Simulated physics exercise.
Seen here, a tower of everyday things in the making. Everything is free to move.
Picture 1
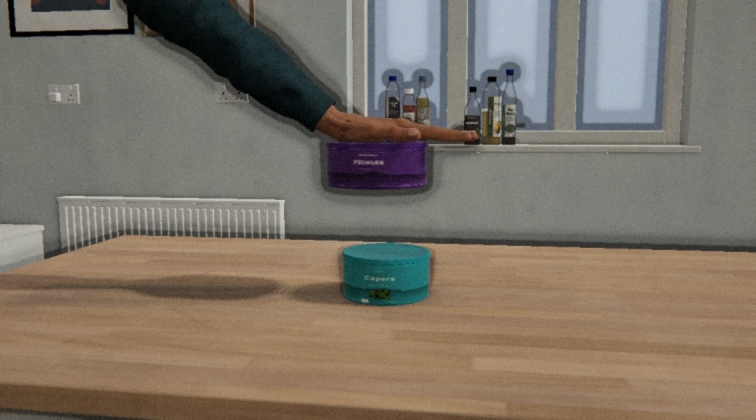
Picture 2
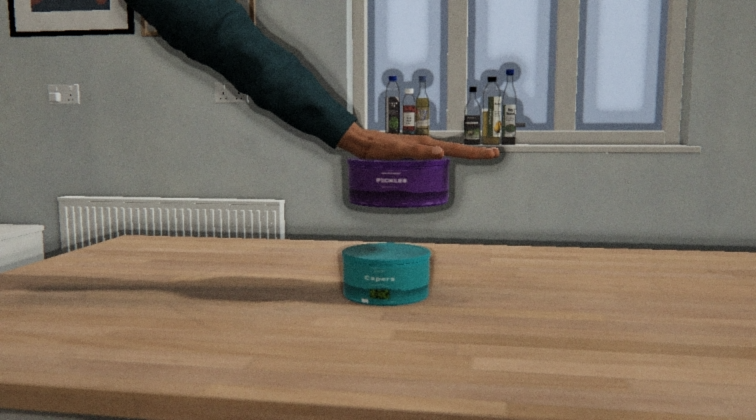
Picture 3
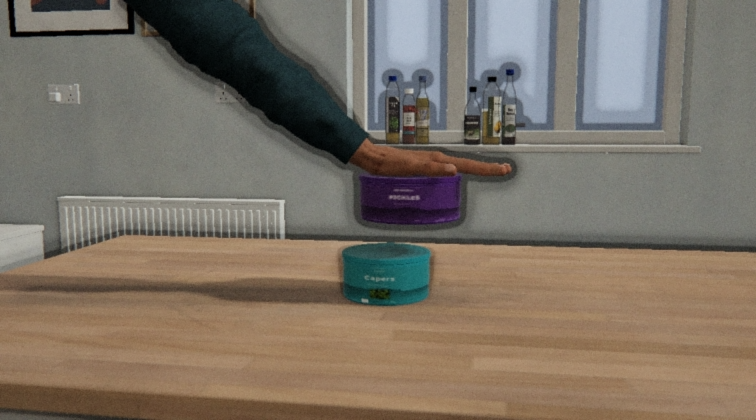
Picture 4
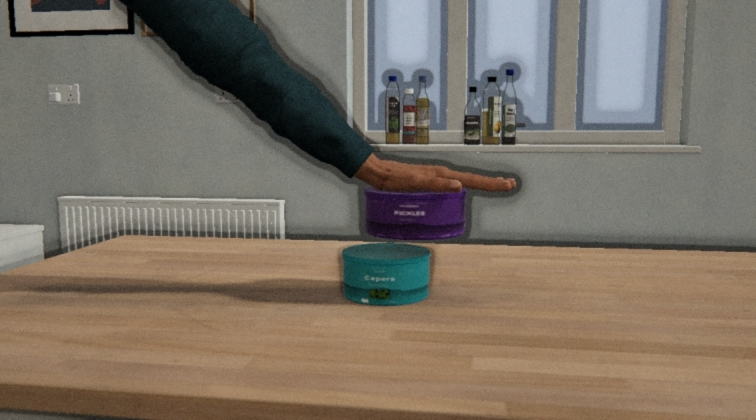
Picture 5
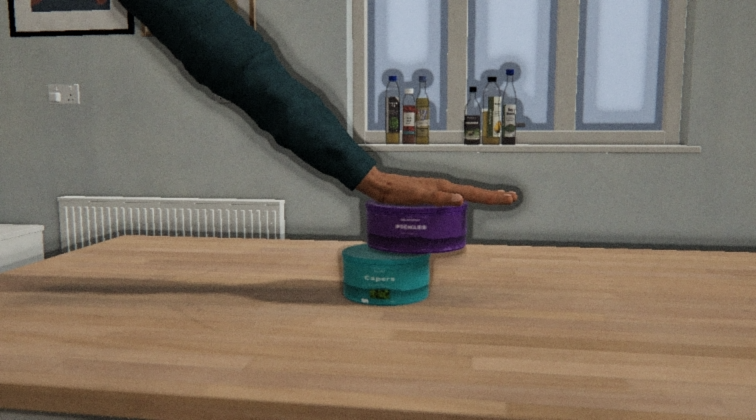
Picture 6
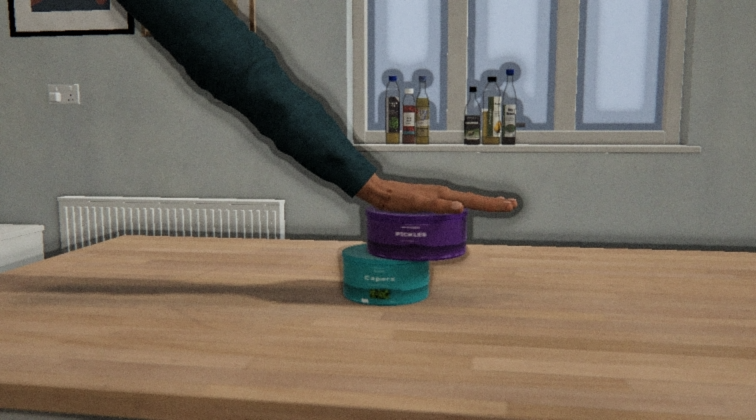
On a wooden kitchen worktop, a hand lowering a purple tub, drifting right, onto a turquoise tub, off-centre to the right.
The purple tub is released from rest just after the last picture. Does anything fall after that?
It keeps its balance.
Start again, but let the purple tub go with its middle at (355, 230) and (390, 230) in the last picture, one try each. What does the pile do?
First try: It stays up; second try: It holds.
Then, 1.00 s past the last view, nothing moves.
Then, 2.00 s past the last view, purple tub resting near (416, 230).
Finally, both still in place. Final places as the last picture's camera would see them, purple tub near (416, 230). The pile stays up.
